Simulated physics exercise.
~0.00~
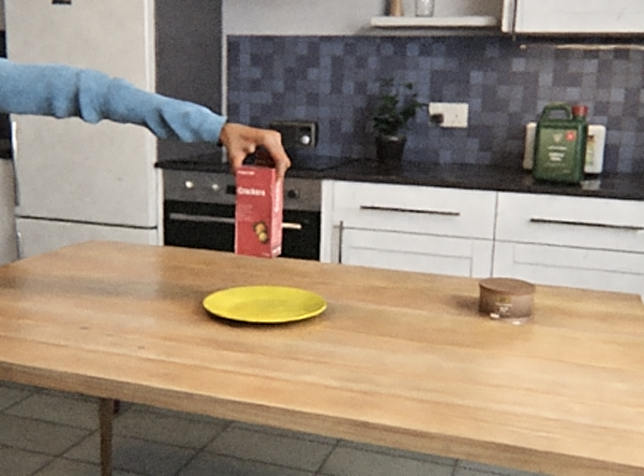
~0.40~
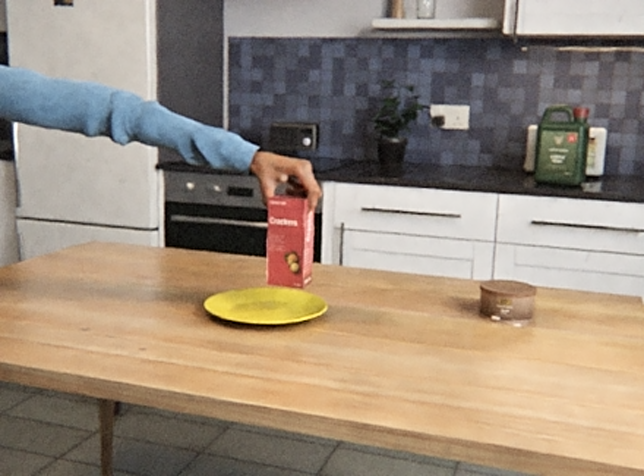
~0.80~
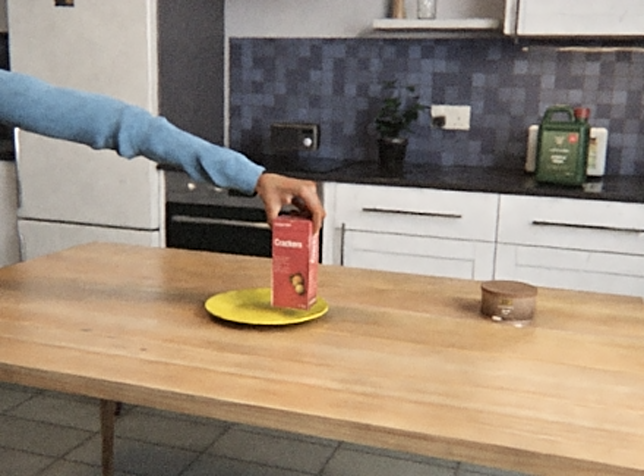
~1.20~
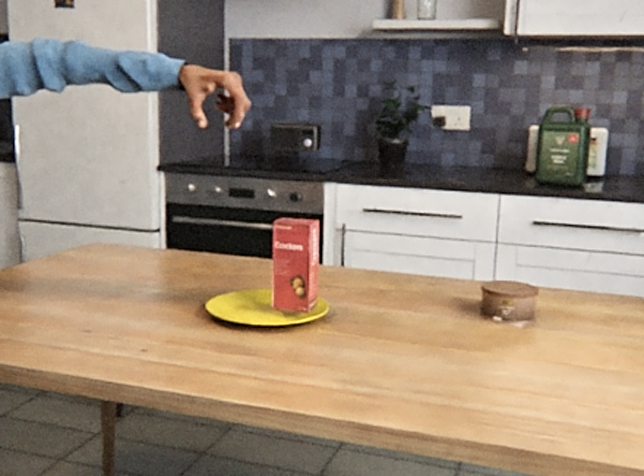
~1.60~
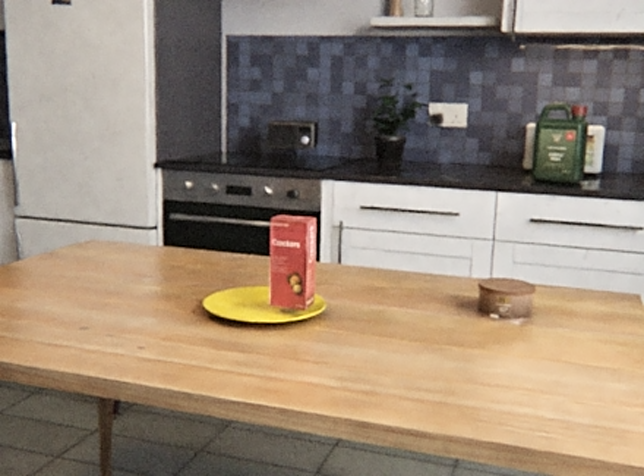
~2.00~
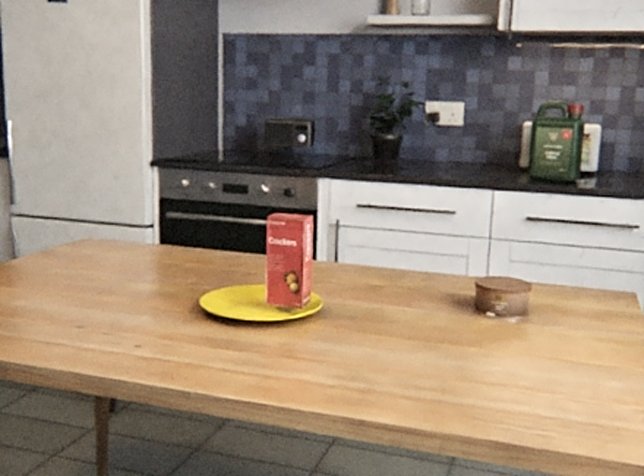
The footage shows a hand lowering a red carton onto a yellow plate on a wooden table, moving it right and down, with a brown tub nearby. The hand releases the carton and withdraws, and the carton stays upright on the plate.
